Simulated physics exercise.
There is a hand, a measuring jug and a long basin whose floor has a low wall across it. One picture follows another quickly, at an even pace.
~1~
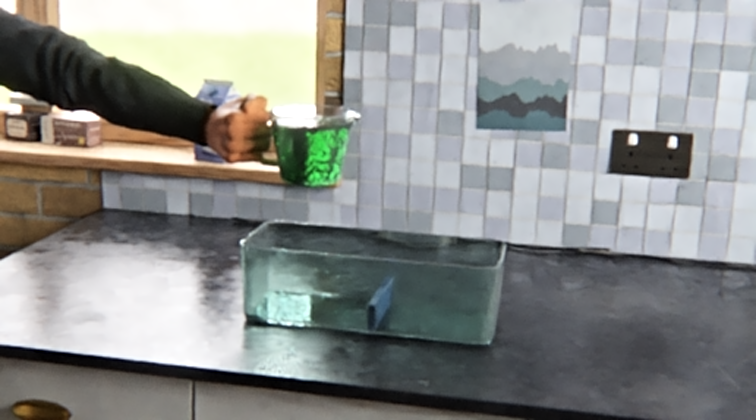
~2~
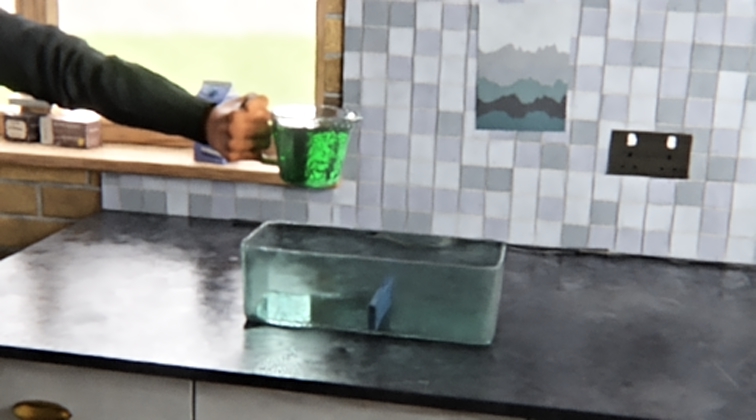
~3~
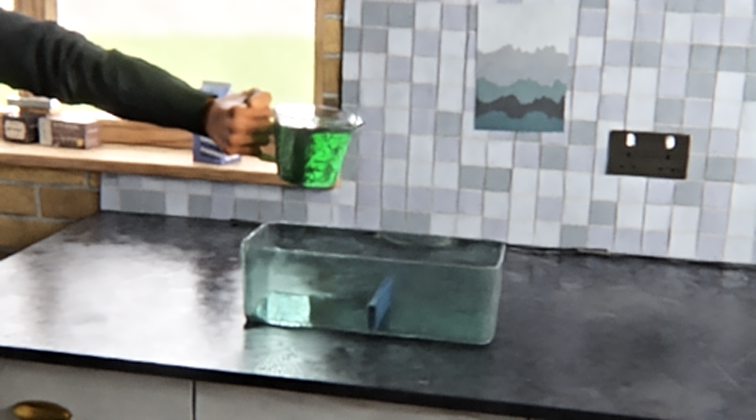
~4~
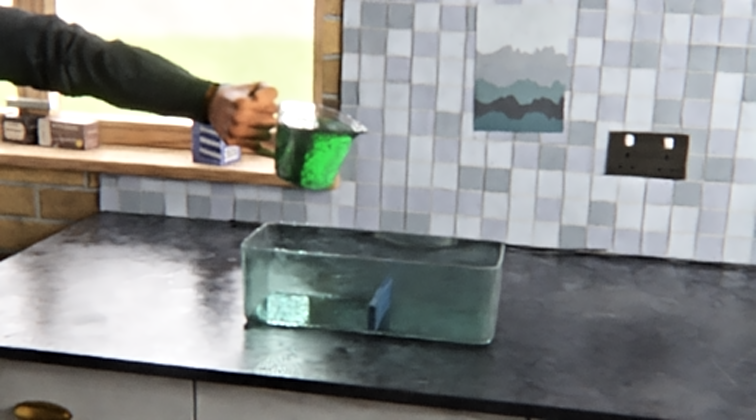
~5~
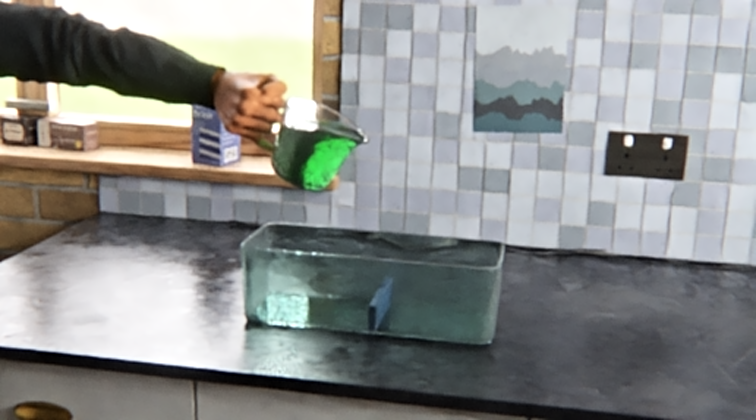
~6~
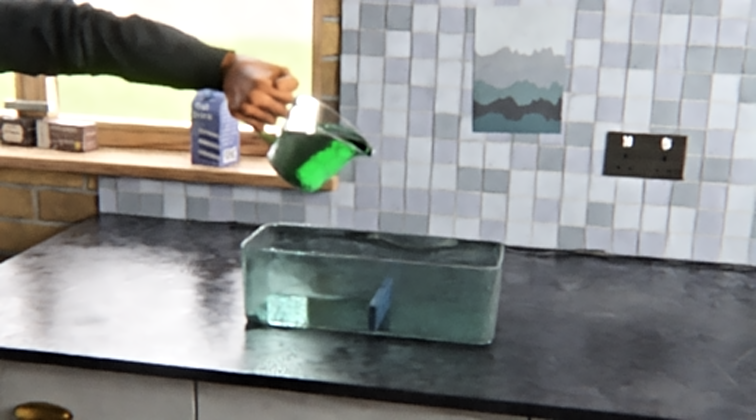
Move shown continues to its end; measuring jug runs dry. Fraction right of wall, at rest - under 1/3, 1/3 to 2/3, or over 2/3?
1/3 to 2/3.
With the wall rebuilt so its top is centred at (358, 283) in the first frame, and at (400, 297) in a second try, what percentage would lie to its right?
Note - case one near 90 %, case two near 30 %.
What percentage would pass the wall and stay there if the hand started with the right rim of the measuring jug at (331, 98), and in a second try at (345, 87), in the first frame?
Start one gives some 15 %, start two some 35 %.
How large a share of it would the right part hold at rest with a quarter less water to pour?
Roughly 45 percent.
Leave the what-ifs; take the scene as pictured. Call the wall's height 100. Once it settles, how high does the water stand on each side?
On the left it's around 30 per cent; on the right, 40 per cent.
A moment on, the tilt is 101° and 33 per cent is still to pour, 3 is left of the wall and 34 right of it.
Next, the tilt is 111° and 2 per cent is still to pour, 37 is left of the wall and 54 right of it.
Then the tilt is 111° and 0 per cent is still to pour, 42 is left of the wall and 54 right of it.
Later the tilt is 111° and 0 per cent is still to pour, 42 is left of the wall and 55 right of it.
In the end 42 per cent lies left of the wall, 55 right of it and 3 outside.
